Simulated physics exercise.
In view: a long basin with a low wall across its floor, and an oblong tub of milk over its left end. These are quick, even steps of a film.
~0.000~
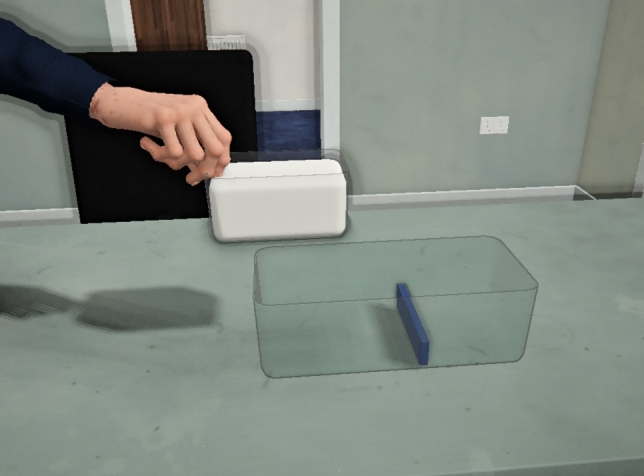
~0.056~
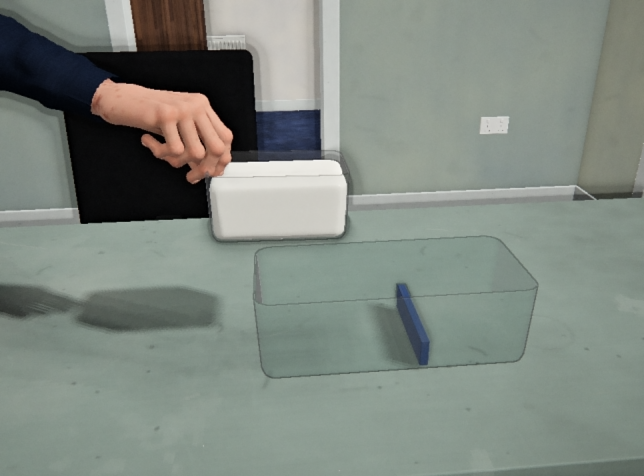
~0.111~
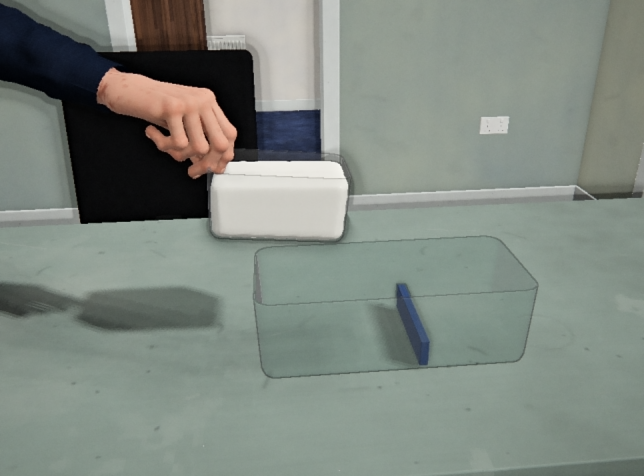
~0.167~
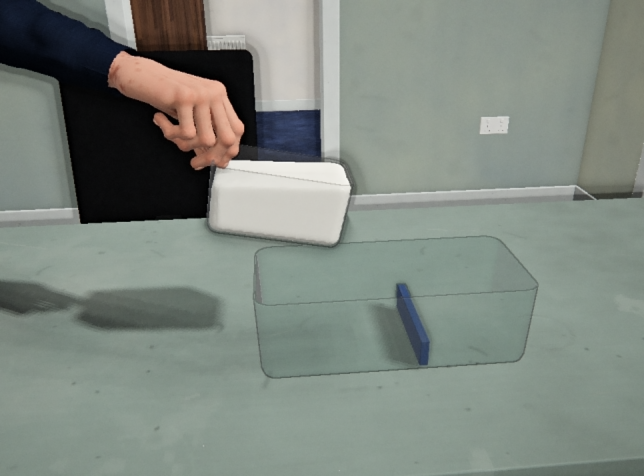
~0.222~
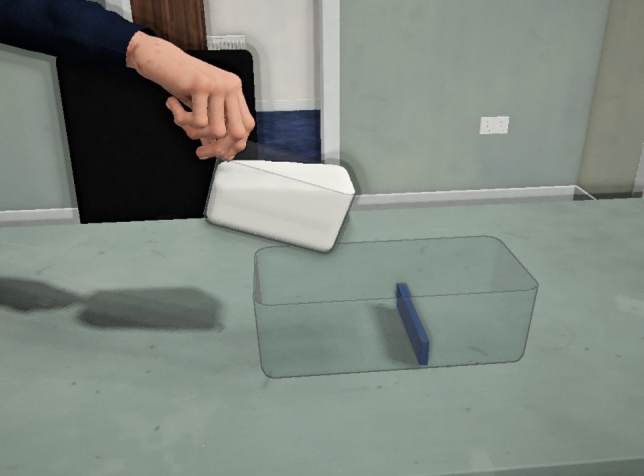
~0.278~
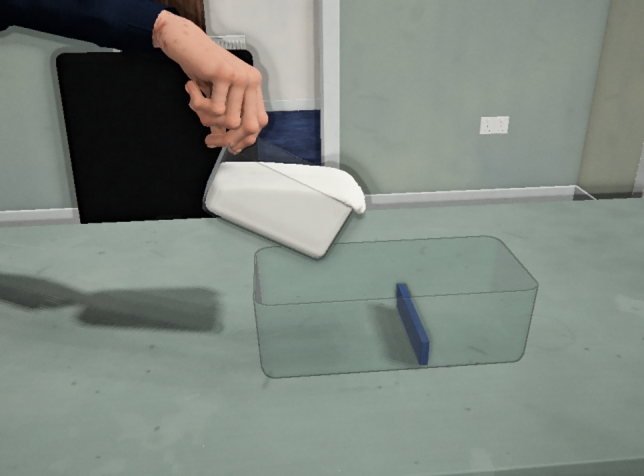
On a pale green counter, a hand held a tub of milk above the left end of a clear basin with a low blue wall, then tilted it rightward until milk bulged past its edge.
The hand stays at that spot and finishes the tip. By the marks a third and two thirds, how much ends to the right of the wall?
In the end under a third is right of the wall.
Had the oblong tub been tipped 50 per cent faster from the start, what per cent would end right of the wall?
Near 20 %.
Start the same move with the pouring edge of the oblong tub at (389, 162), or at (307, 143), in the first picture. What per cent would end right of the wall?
Roughly 55 per cent, and 15 per cent.
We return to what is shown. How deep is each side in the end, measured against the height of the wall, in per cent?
Near 70 on the left, 30 on the right.
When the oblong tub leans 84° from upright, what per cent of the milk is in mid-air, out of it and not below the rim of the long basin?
It comes to 30 per cent or so.
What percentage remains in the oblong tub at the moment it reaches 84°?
Some 30 per cent.
By 0.57 s the tilt is 84° and 29 per cent is still to pour, 34 is left of the wall and 7 right of it.
By 0.79 s the tilt is 98° and 8 per cent is still to pour, 74 is left of the wall and 12 right of it.
By 1.01 s the tilt is 98° and 2 per cent is still to pour, 74 is left of the wall and 18 right of it.
By 1.26 s the tilt is 98° and 0 per cent is still to pour, 76 is left of the wall and 18 right of it.
At rest 76 per cent lies left of the wall, 19 right of it and 5 outside.
